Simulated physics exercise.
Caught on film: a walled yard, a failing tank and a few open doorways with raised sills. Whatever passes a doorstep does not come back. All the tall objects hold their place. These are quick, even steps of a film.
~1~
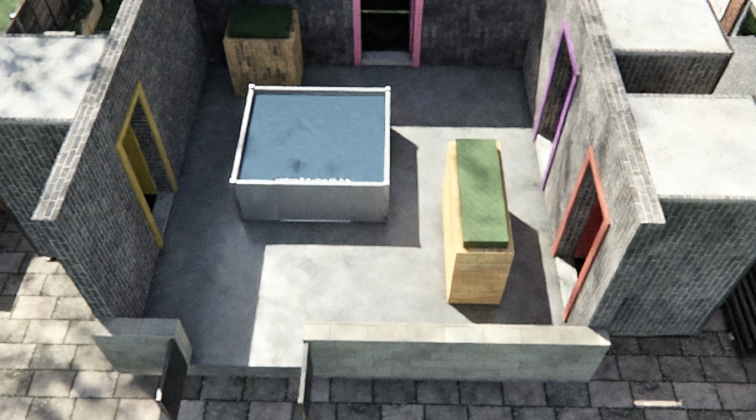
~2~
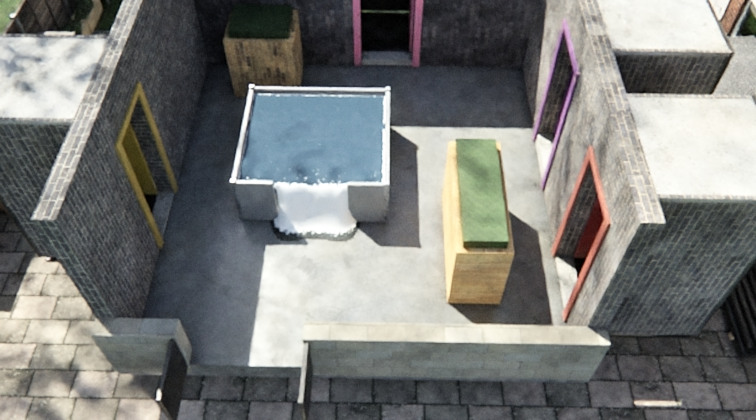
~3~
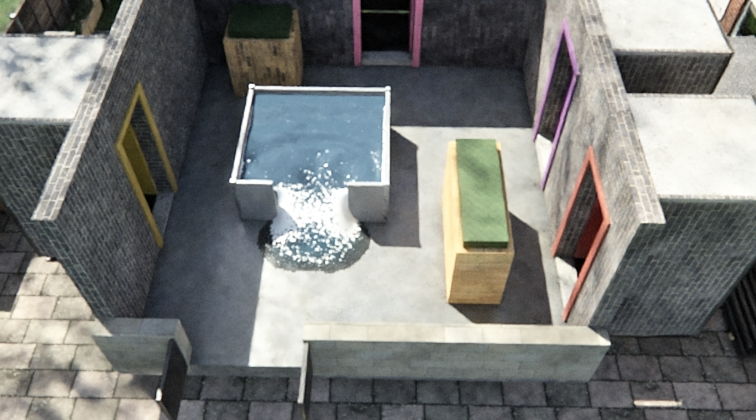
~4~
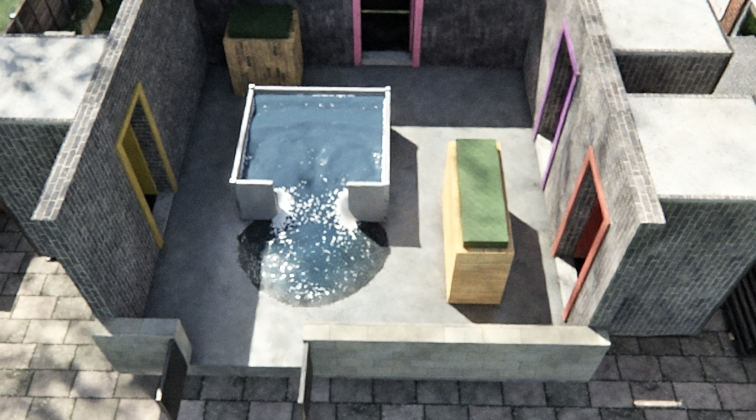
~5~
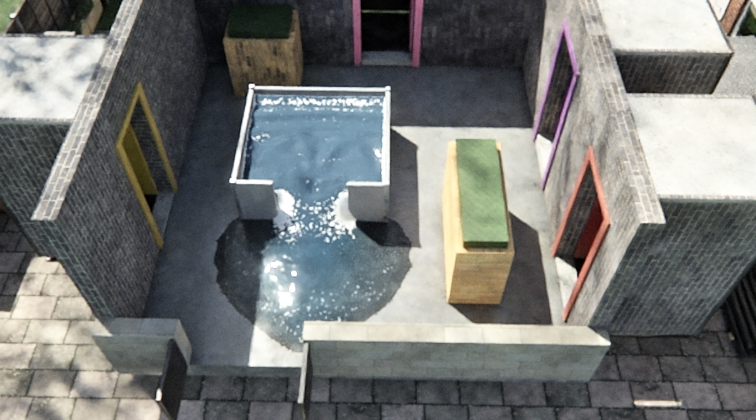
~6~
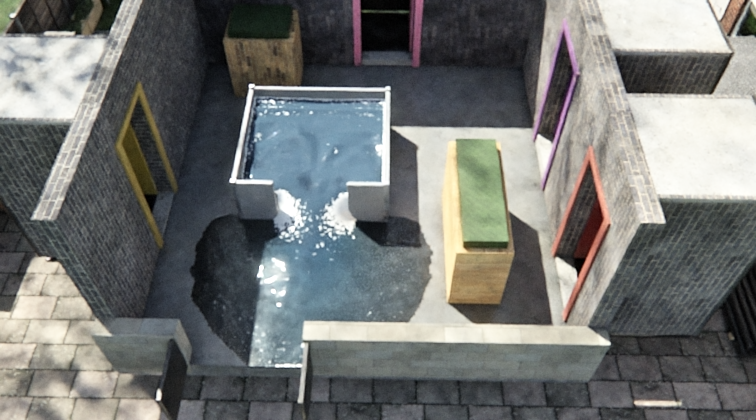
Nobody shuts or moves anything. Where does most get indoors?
Most goes in at the red door.
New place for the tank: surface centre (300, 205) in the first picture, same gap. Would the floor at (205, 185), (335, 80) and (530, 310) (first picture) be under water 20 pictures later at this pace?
As listed: Dry, clear, under water.
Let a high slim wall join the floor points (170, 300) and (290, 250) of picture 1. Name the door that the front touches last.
It is the pink-painted one.
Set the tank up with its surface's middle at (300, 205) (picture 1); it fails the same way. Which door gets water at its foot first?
I say the door marked red.
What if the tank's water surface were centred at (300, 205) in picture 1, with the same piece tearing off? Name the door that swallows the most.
It is the door marked red.
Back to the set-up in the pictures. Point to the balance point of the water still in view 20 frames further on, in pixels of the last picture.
At about (347, 230).
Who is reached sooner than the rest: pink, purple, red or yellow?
It is the door marked yellow.
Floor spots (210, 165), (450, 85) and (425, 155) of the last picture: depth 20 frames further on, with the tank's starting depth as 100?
About 0, 0 and 0 per cent.
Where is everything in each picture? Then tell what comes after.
Still water in the tank at (315, 137), in the first frame.
The front is at (352, 229), out from the gap at (313, 207), in the second frame.
Water pours out at (313, 208) and has run to (351, 260), in the third frame.
The front is at (326, 300), out from the gap at (313, 208), in the fourth frame.
Water pours out at (313, 207) and has run to a hidden place, in the fifth frame.
Water pours out at (313, 207) and has run to a hidden place, in the sixth frame.
A moment on, water covers 30 % of the floor; pink door not reached, purple door not reached, red door not reached, yellow door not reached.
Next, water covers 35 % of the floor; pink door not reached, purple door not reached, red door a trickle in, yellow door wet at the sill, nothing in.
Then, water covers 50 % of the floor; pink door not reached, purple door wet at the sill, nothing in, red door some in, yellow door wet at the sill, nothing in.
Later, water covers 85 % of the floor; pink door wet at the sill, nothing in, purple door wet at the sill, nothing in, red door a lot in, yellow door wet at the sill, nothing in.
In the end, water covers 95 % of the floor; pink door wet at the sill, nothing in, purple door wet at the sill, nothing in, red door a lot in, yellow door a trickle in; the red door has let in the most.
